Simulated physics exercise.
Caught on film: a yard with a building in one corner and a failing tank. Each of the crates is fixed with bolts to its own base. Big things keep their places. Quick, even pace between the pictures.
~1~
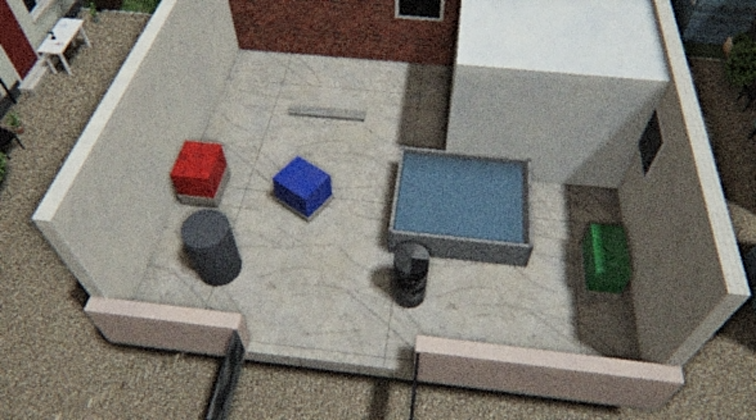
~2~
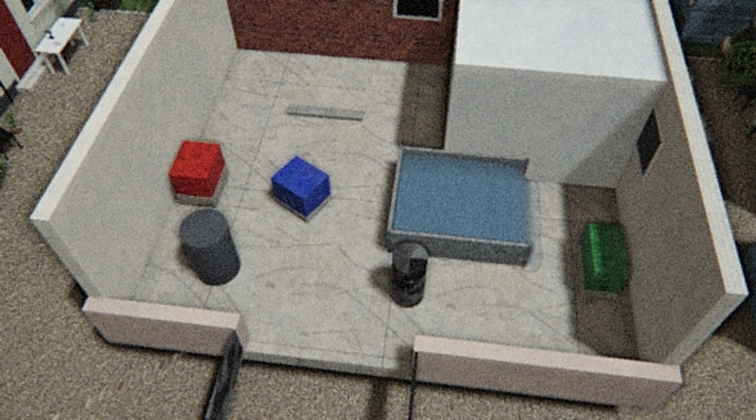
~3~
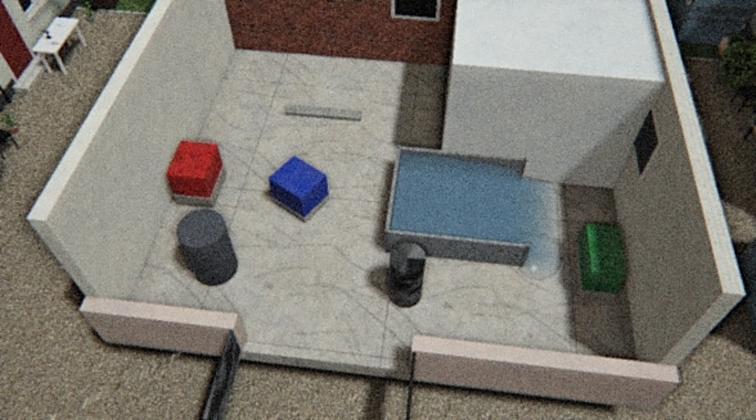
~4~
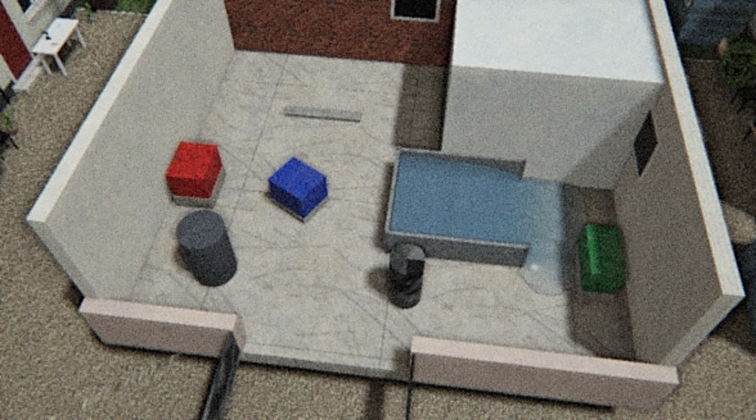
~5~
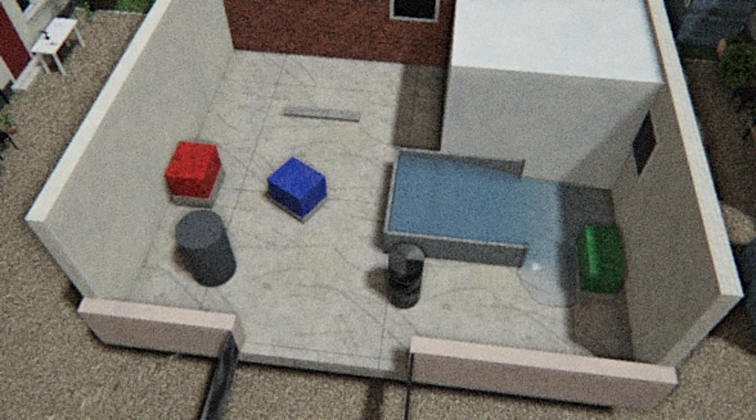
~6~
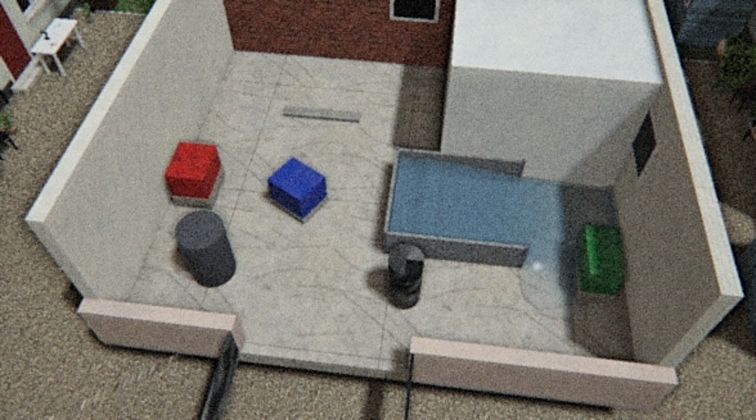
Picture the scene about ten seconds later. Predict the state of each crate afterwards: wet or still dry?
Afterwards, the blue crate is still dry; the red crate is still dry; the green crate is wet.
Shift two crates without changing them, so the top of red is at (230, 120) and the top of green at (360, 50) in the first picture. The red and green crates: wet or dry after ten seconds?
Outcome - red is not reached, green is not reached.
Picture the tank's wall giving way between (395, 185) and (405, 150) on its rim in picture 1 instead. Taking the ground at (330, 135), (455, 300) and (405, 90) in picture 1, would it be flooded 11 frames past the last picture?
Obs. 1: Sodden; obs. 2: Moisture-free; obs. 3: Moisture-free.
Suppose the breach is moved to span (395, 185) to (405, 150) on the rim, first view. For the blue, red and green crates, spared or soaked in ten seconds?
Going crate by crate, the blue one is caught, then the red one stays out of reach, then the green one stays out of reach.
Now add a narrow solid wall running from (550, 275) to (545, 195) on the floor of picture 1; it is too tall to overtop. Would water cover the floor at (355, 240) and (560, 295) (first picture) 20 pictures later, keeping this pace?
Untouched, reached.
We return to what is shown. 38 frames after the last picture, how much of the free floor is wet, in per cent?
My guess is around 45 in a hundred.
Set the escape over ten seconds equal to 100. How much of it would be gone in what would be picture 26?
My figure is about 0 in a hundred.
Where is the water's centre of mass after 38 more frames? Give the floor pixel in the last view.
Near pixel (474, 260).
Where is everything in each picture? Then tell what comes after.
In the first picture, the open tank at (463, 197) is whole and still.
In the second picture, water pours out at (522, 215) and has run to (532, 267).
In the third picture, the front is at (541, 274), out from the gap at (520, 216).
In the fourth picture, water pours out at (519, 218) and has run to (573, 282).
In the fifth picture, the front is at (597, 189), out from the gap at (518, 218).
In the sixth picture, water pours out at (518, 218) and has run to (610, 191).
A moment on, water covers 15 % of the floor; the blue crate not reached, the red crate not reached, the green crate water round its plinth.
Next, water covers 15 % of the floor; the blue crate not reached, the red crate not reached, the green crate water round its plinth.
Then, water covers 25 % of the floor; the blue crate not reached, the red crate not reached, the green crate water round its plinth.
Later, water covers 45 % of the floor; the blue crate water round its plinth, the red crate not reached, the green crate water round its plinth.
In the end, water covers 55 % of the floor; the blue crate stayed above the water, the red crate stayed above the water, the green crate was topped.
